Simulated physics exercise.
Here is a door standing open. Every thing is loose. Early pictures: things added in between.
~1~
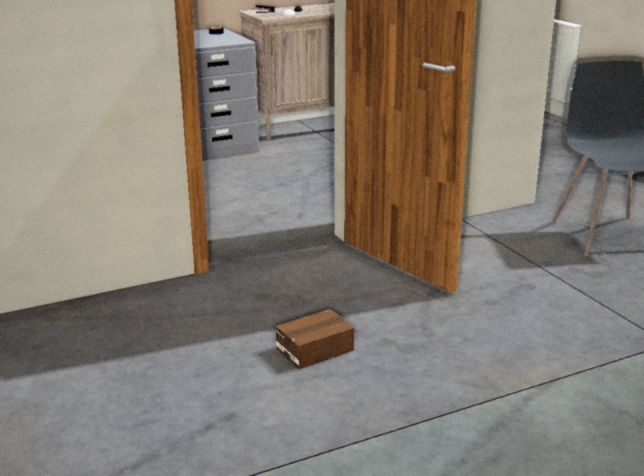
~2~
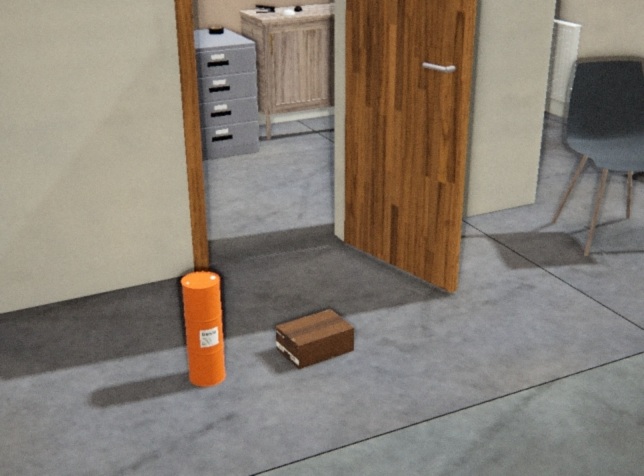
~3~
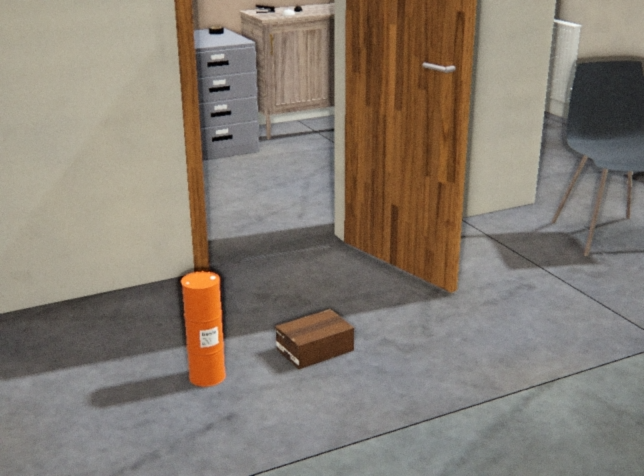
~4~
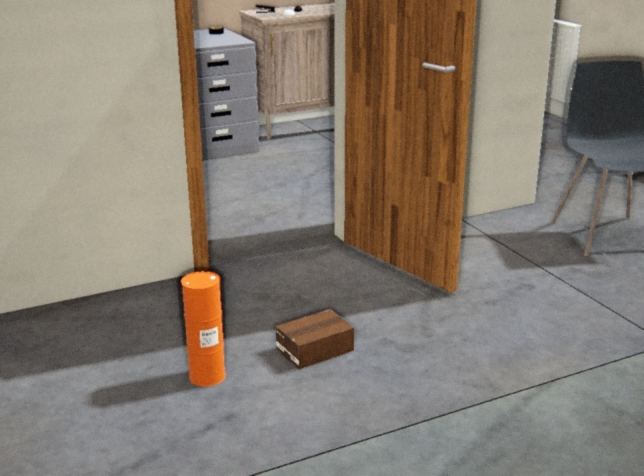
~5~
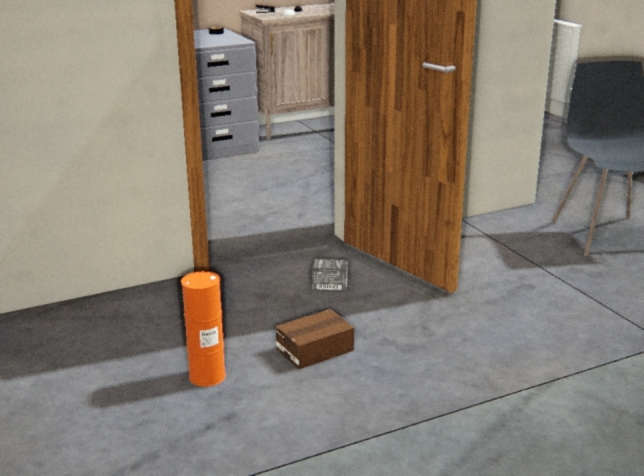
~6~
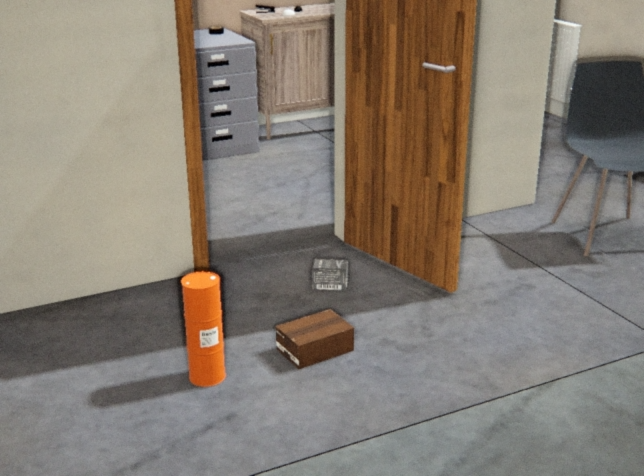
In the video, a wooden door stands open and still with a brown parcel on the floor nearby; an orange canister appears to the parcel's left, then a flat grey box appears behind it, and nothing visibly moves.
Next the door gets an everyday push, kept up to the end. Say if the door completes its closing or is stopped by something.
In the end the door completes its closing.
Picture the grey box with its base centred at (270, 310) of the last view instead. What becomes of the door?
After that, the door ends up flush.
Then, 1.00 s after the last picture, open by 57°; grey box slid a little near (316, 275).
Then, 1.30 s after the last picture, open by 34°; grey box slid well along near (278, 269).
Then, 1.70 s after the last picture, open by 4°; grey box slid well along near (240, 252).
At rest, open by 0°; moved from the start, grey box; the other 2 in place. Seen from the same camera at the end, grey box near (232, 243).
